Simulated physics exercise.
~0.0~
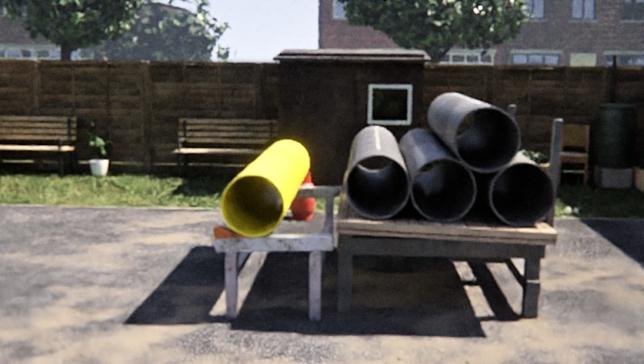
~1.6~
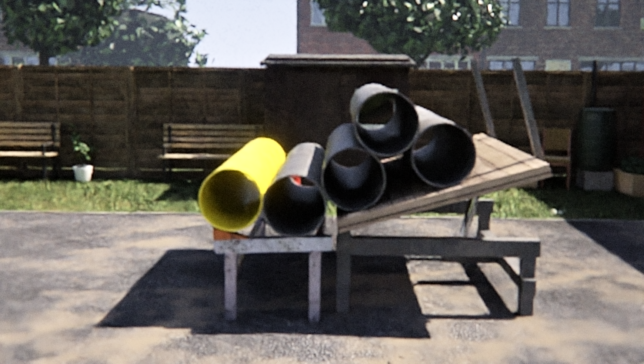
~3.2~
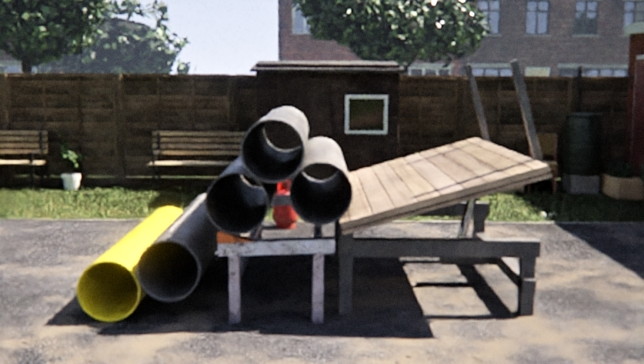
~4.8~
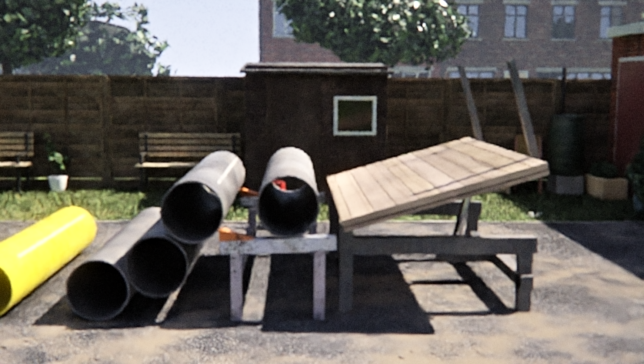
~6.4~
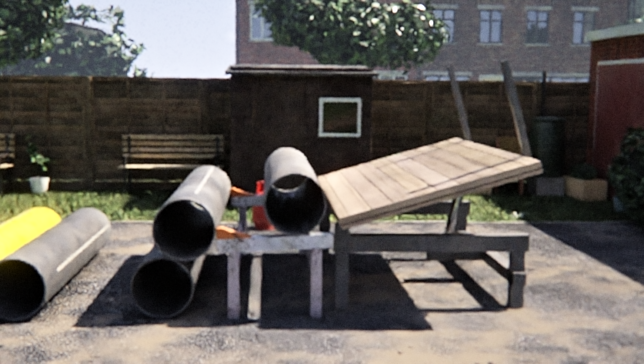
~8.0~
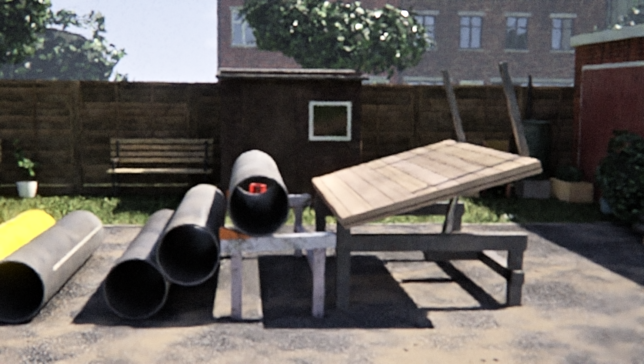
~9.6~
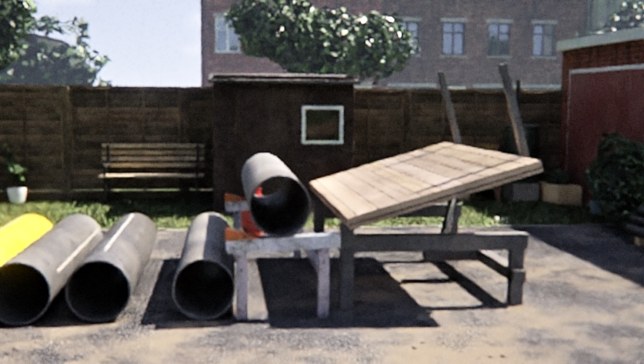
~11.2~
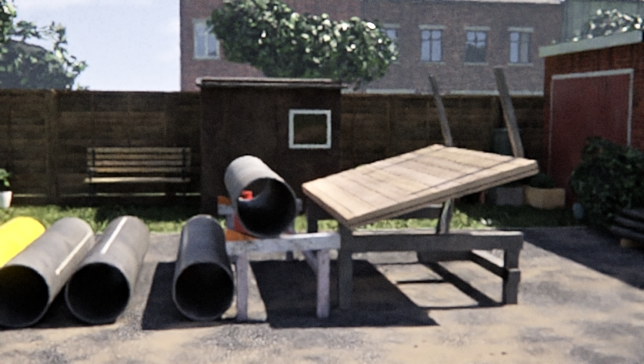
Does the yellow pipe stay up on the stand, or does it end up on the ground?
The yellow pipe ends up on the ground, having rolled left off the end of the stand.
